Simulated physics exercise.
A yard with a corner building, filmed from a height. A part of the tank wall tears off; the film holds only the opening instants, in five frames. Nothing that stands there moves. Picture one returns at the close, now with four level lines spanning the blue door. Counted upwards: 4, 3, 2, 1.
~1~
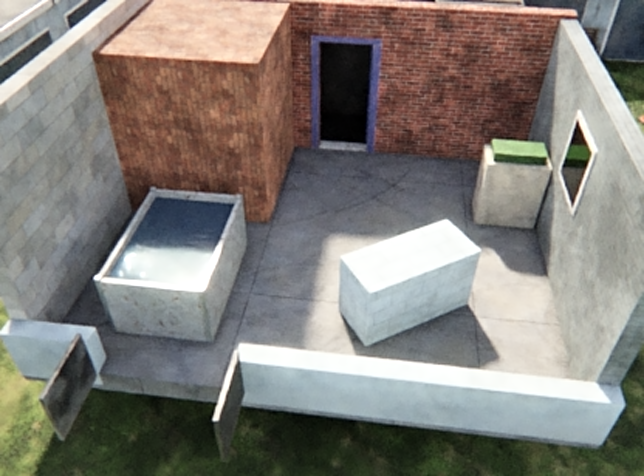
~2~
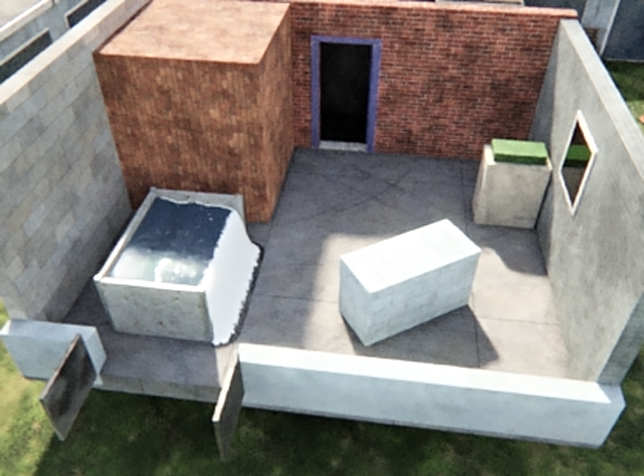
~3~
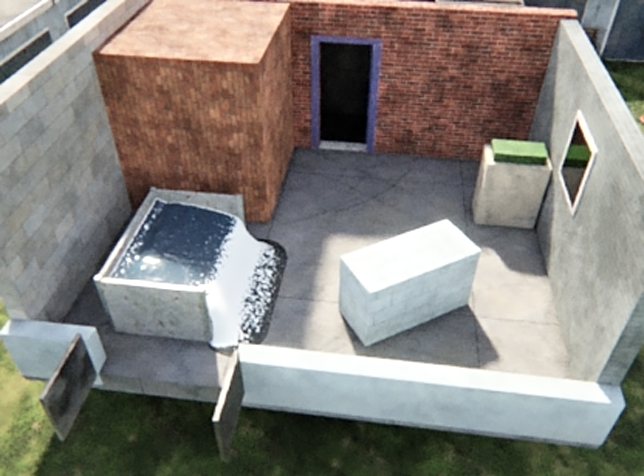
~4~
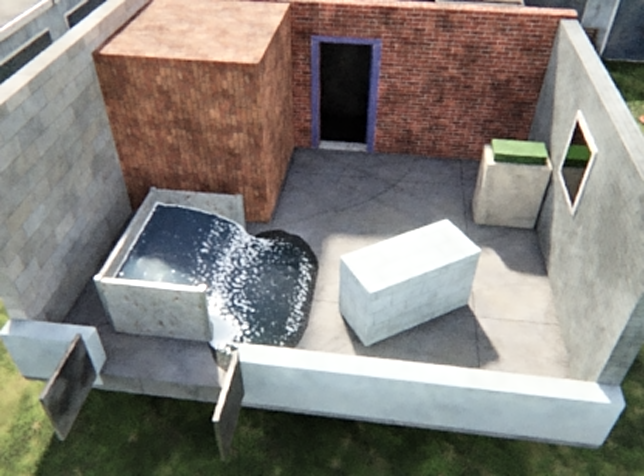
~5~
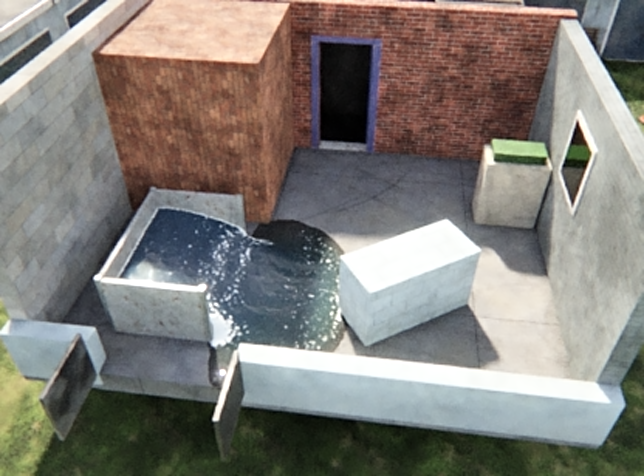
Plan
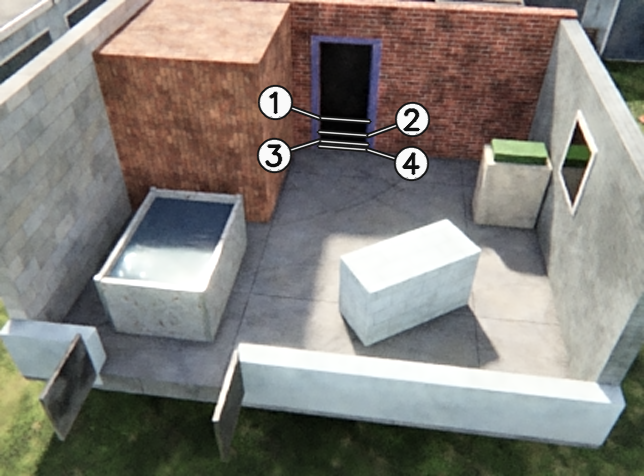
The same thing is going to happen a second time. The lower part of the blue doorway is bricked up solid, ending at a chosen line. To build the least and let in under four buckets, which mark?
The answer is height 3.
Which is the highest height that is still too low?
Here it is height 4.
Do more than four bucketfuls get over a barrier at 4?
Yes, it does.
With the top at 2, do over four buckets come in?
No, not at all.
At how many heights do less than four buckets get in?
Three of the four.
In white, 1 at (344, 119); 2 at (343, 133); 3 at (343, 142); 4 at (343, 148); from the bottom up 4, 3, 2, 1.
With 1, nothing gets over.
With 2, nothing gets over.
With 3, a splash gets over, under a bucket.
With 4, about 11 bucketfuls get in.
